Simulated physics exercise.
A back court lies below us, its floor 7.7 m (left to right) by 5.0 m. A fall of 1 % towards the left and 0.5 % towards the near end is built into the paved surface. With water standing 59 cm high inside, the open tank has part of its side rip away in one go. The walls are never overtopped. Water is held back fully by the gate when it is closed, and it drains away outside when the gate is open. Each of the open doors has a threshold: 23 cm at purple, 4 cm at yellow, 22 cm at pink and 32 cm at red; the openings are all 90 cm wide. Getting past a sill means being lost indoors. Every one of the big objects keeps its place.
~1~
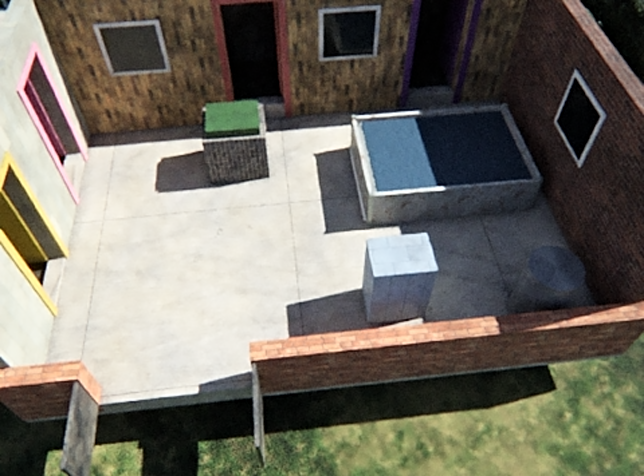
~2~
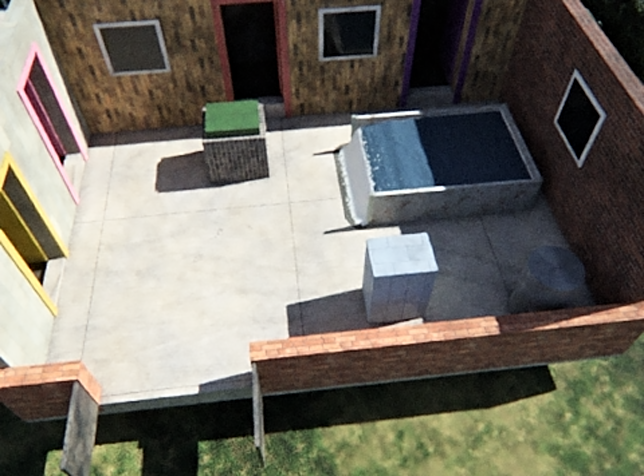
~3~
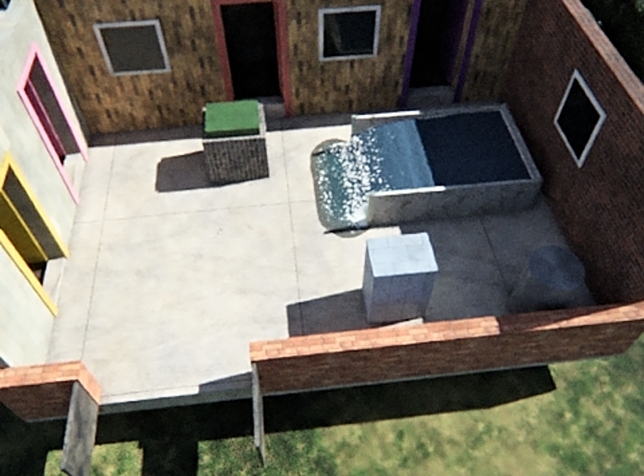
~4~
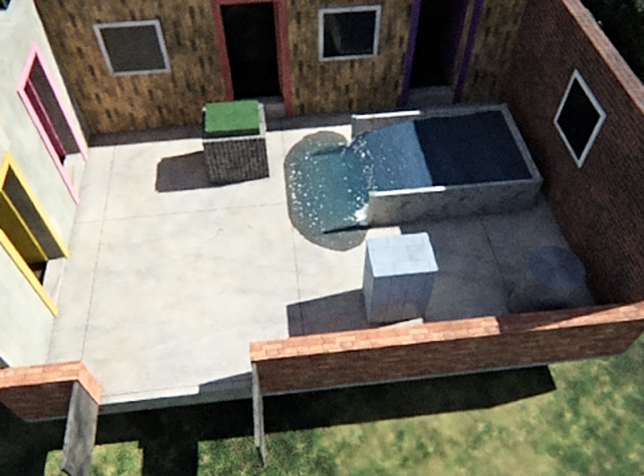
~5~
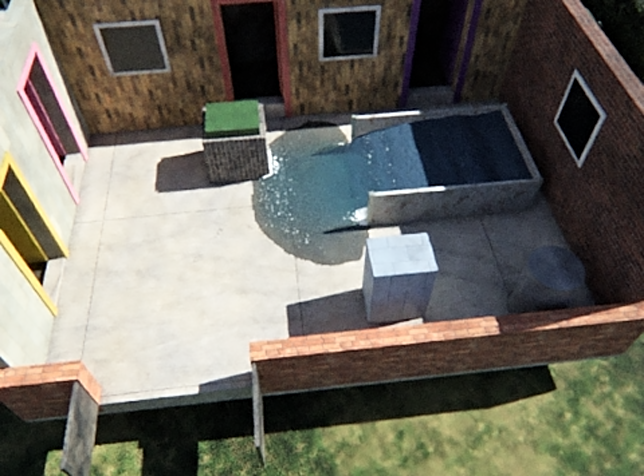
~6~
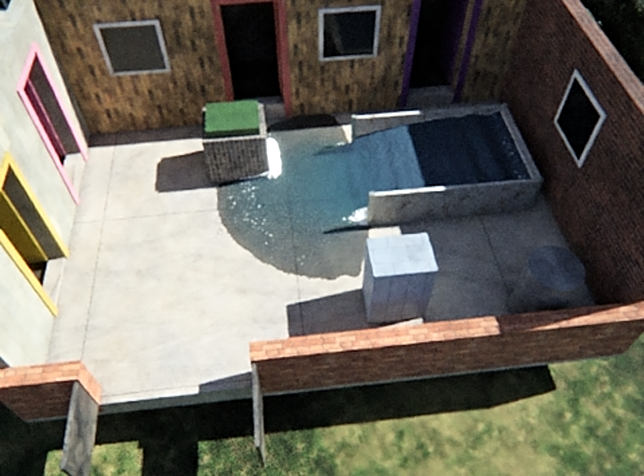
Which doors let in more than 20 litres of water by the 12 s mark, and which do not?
By then, the purple door does not, the yellow door lets in more than that, the pink door does not, the red door does not.
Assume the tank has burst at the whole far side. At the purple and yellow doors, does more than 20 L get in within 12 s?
Compared with the limit, purple is higher and yellow is lower.
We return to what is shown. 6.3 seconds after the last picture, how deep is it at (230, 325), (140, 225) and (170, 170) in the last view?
6, 9 and 6 cm.
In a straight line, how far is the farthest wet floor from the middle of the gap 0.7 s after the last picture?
I'd say close to 4.6 m.
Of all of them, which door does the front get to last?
It's the purple door that comes last.
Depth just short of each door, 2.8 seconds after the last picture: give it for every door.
You'd get purple at 2 cm, yellow at 19 cm, pink at 19 cm, and red at 18 cm.
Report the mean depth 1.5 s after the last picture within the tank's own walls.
Average depth: About 24 cm.
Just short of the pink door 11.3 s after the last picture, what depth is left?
It comes to near 6.0 cm.
Then, 0.7 s after the last picture water covers 35 % of the floor and is deepest (36 cm) near (273, 171); purple door not reached, yellow door not reached, pink door not reached, red door 23 cm at the sill, 0 L in.
Then, 1.5 s after the last picture water covers 55 % of the floor and is deepest (34 cm) near (283, 171); purple door not reached, yellow door 15 cm at the sill, 13 L in, pink door 10 cm at the sill, 0 L in, red door 26 cm at the sill, 0 L in.
Then, 2.8 s after the last picture water covers 70 % of the floor and is deepest (29 cm) near (48, 355); purple door 2 cm at the sill, 0 L in, yellow door 19 cm at the sill, 137 L in, pink door 19 cm at the sill, 0 L in, red door 18 cm at the sill, 0 L in.
Then, 6.3 s after the last picture water covers 70 % of the floor and is deepest (16 cm) near (40, 393); purple door 6 cm at the sill, 0 L in, yellow door 12 cm at the sill, 331 L in, pink door 7 cm at the sill, 0 L in, red door 6 cm at the sill, 0 L in.
Then, 11.3 s after the last picture water covers 90 % of the floor and is deepest (8 cm) near (40, 393); purple door 3 cm at the sill, 0 L in, yellow door 8 cm at the sill, 426 L in, pink door 6 cm at the sill, 0 L in, red door 4 cm at the sill, 0 L in.
